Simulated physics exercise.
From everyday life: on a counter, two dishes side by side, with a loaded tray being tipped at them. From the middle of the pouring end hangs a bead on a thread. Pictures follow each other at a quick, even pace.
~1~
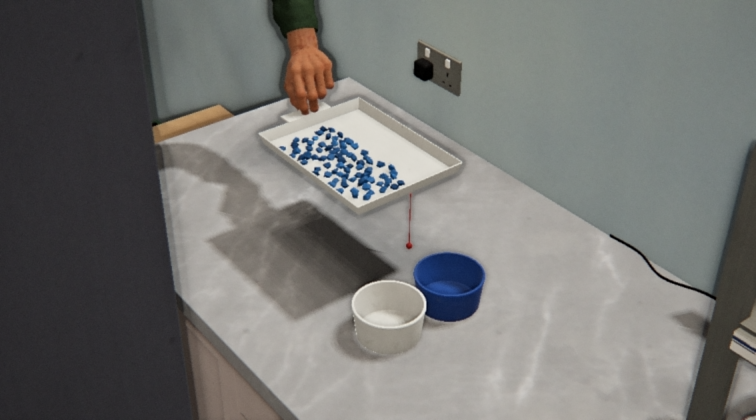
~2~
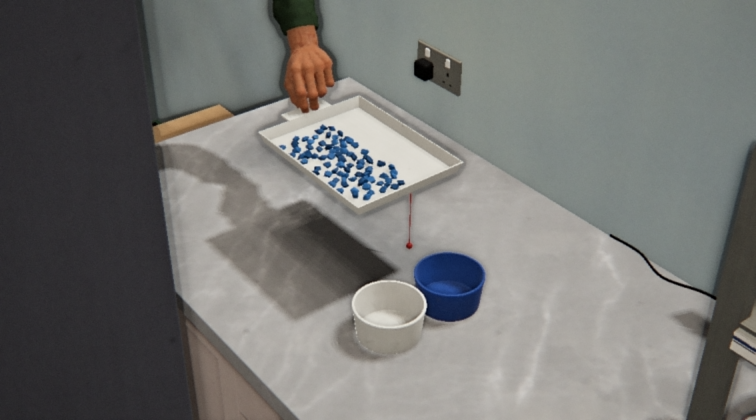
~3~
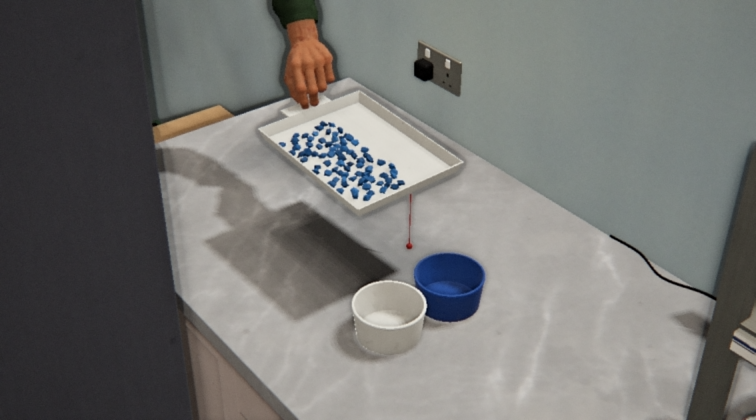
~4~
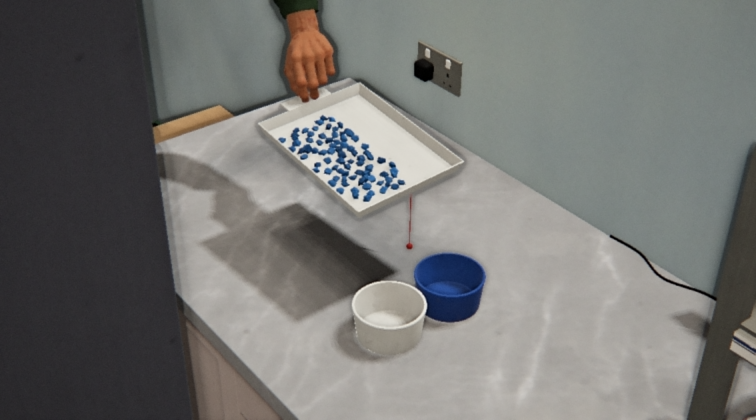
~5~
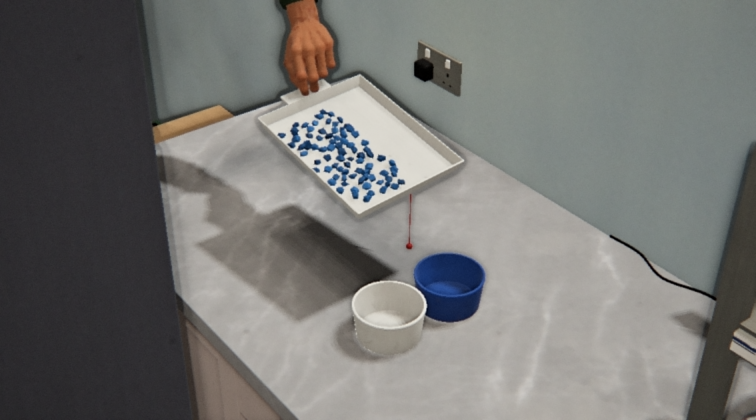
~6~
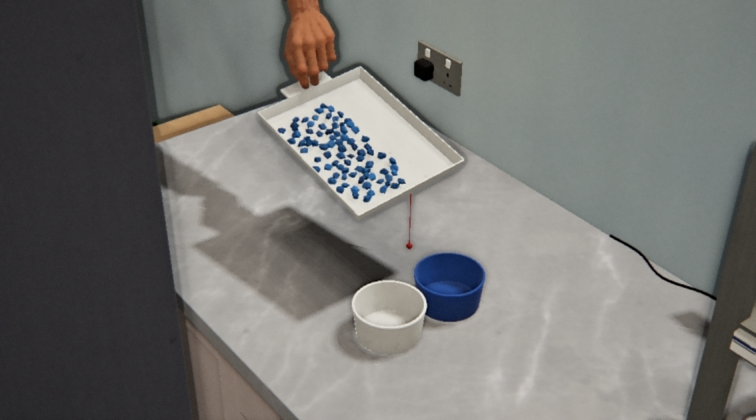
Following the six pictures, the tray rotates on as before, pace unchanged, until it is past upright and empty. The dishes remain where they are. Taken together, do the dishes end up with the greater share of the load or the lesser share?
Catch is a minority.
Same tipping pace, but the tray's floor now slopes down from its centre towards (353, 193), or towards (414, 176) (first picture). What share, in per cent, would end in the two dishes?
First heading roughly 10 %, second roughly 40 %.
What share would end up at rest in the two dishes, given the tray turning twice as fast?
About 40 in a hundred.
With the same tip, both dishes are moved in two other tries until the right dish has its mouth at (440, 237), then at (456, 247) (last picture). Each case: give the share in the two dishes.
First try: Roughly 60 per cent; second try: Roughly 60 per cent.
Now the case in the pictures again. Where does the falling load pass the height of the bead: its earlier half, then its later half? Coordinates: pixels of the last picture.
Earlier half at (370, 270), later half at (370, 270).
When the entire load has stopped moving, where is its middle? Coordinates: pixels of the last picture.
Close to (362, 308).
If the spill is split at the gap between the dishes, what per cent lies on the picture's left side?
It comes to about 100 percent.
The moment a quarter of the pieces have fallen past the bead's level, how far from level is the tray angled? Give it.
About 85 degrees.
Just after the last frame, tray tipped steeply; every one on the tray.
A moment on, tray tipped right over; roughly a quarter on the tray; roughly a quarter in the left dish; roughly half outside both; about a tenth in the air.
Further on, tray tipped past a quarter turn; roughly a quarter in the left dish; the larger part outside both.
When it is over, tray tipped past a quarter turn; roughly a quarter in the left dish; not one in the right dish; the larger part outside both.
